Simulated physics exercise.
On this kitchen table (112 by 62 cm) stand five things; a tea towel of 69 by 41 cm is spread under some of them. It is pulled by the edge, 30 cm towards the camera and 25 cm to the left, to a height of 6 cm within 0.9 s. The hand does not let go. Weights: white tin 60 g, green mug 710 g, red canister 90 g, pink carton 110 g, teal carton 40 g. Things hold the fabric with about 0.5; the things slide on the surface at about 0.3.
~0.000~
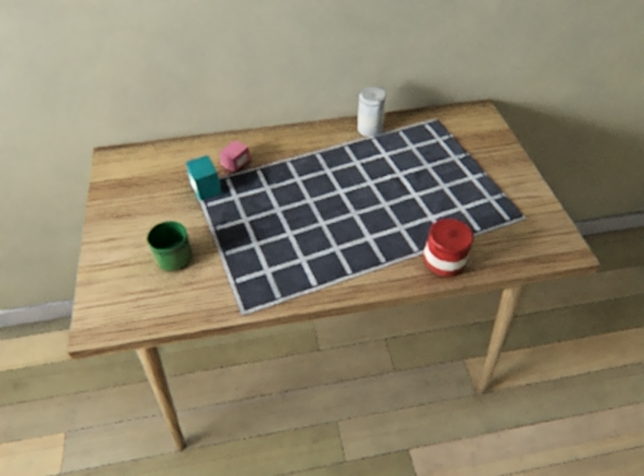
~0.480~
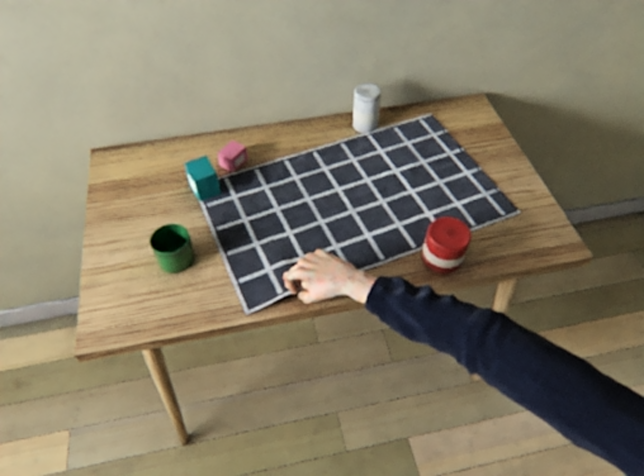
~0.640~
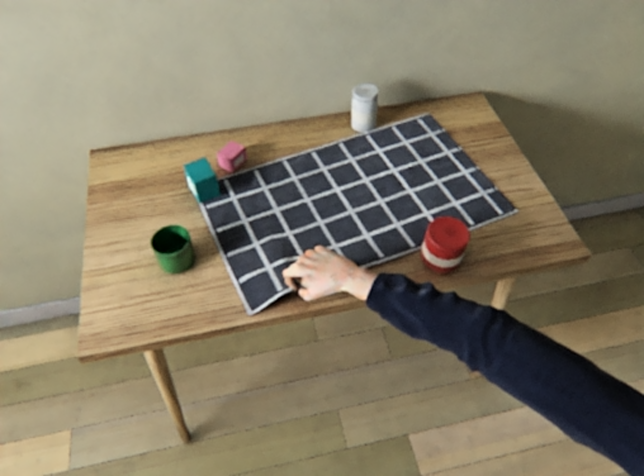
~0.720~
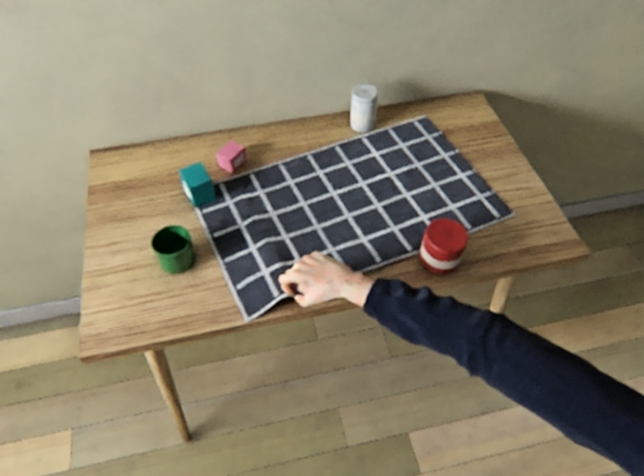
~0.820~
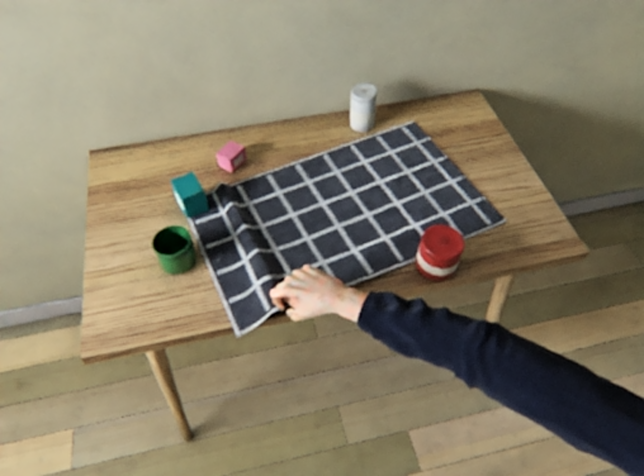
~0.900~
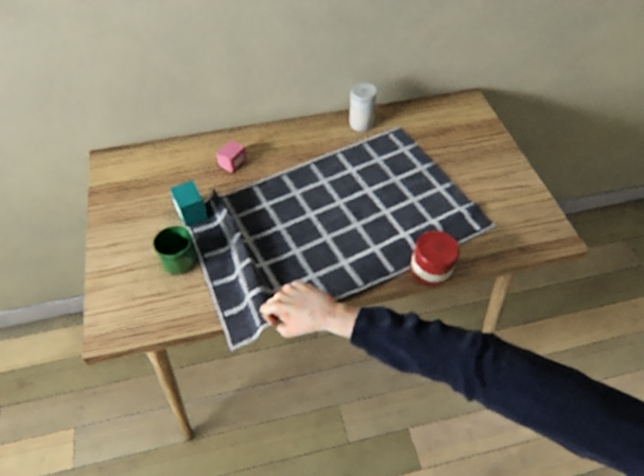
At first, a checked tea towel lies flat on a wooden table among a green mug, teal and pink blocks, a white tin and a red canister. A hand grips its front edge, then drags it toward the front left, bunching the cloth while the teal block and red canister shift slightly along.
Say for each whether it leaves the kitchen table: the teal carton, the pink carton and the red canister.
The teal carton remains up there, the pink carton stays on, the red canister falls off.
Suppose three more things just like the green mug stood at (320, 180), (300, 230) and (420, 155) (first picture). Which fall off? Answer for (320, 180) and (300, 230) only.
In that order: Goes over, goes over.
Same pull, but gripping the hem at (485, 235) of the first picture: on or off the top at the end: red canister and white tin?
Then: Red canister falls off, white tin remains.
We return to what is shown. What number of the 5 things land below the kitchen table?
That makes 1.
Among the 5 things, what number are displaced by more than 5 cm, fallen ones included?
That makes 2.
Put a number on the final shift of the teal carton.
About: Teal carton 15 cm.
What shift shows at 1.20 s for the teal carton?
About: Teal carton 15 cm.
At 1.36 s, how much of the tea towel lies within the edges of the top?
Some 40 per cent of it.
After 1.1 s, 85 % of the tea towel is still over the top; teal carton 13 cm off its start, red canister 11 cm off its start.
After 1.2 s, 65 % of the tea towel is still over the top; red canister on its side, 19 cm off its start, teal carton 14 cm off its start.
After 1.4 s, 40 % of the tea towel is still over the top; red canister over the edge, teal carton 14 cm off its start at (193, 215).
After 1.5 s, 15 % of the tea towel is still over the top; red canister over the edge, teal carton 14 cm off its start.
After 3.1 s, 0 % of the tea towel is still over the top; red canister over the edge, teal carton 14 cm off its start at (193, 215), pink carton 0 cm off its start at (230, 149).
